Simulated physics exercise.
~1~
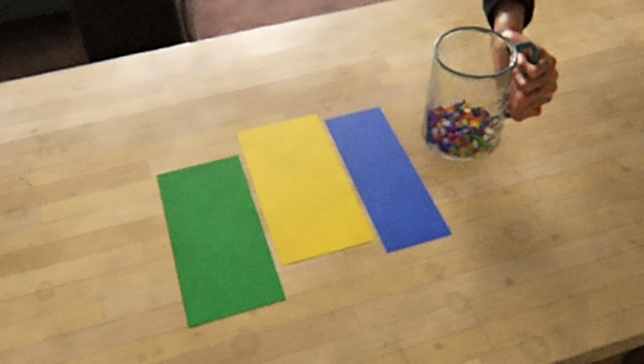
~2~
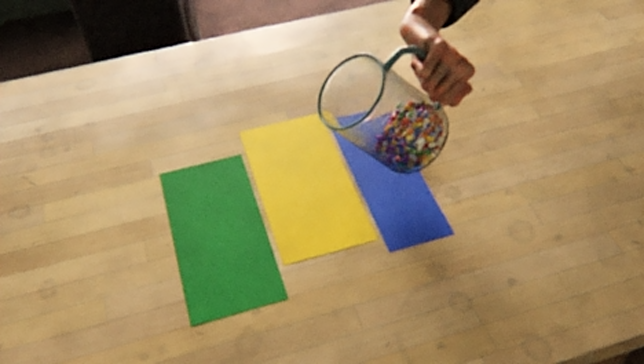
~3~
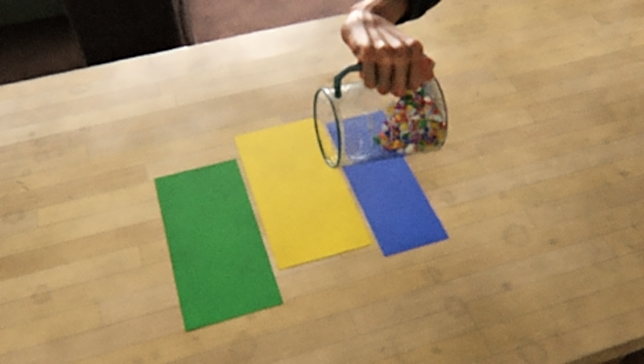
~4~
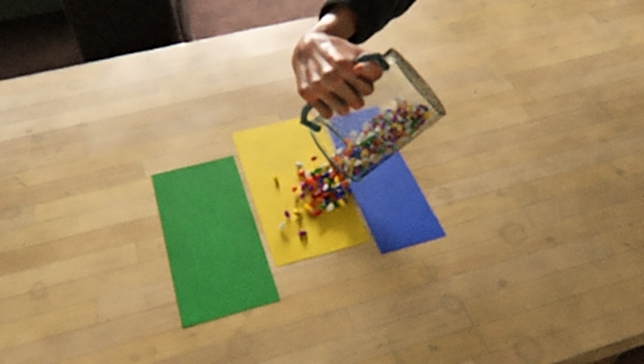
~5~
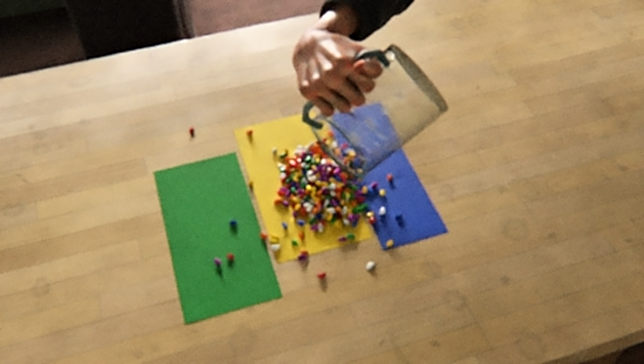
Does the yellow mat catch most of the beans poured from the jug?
Yes, most of the beans end up in a pile on the yellow mat. Only small shares land on the blue mat, the green mat and the bare table.
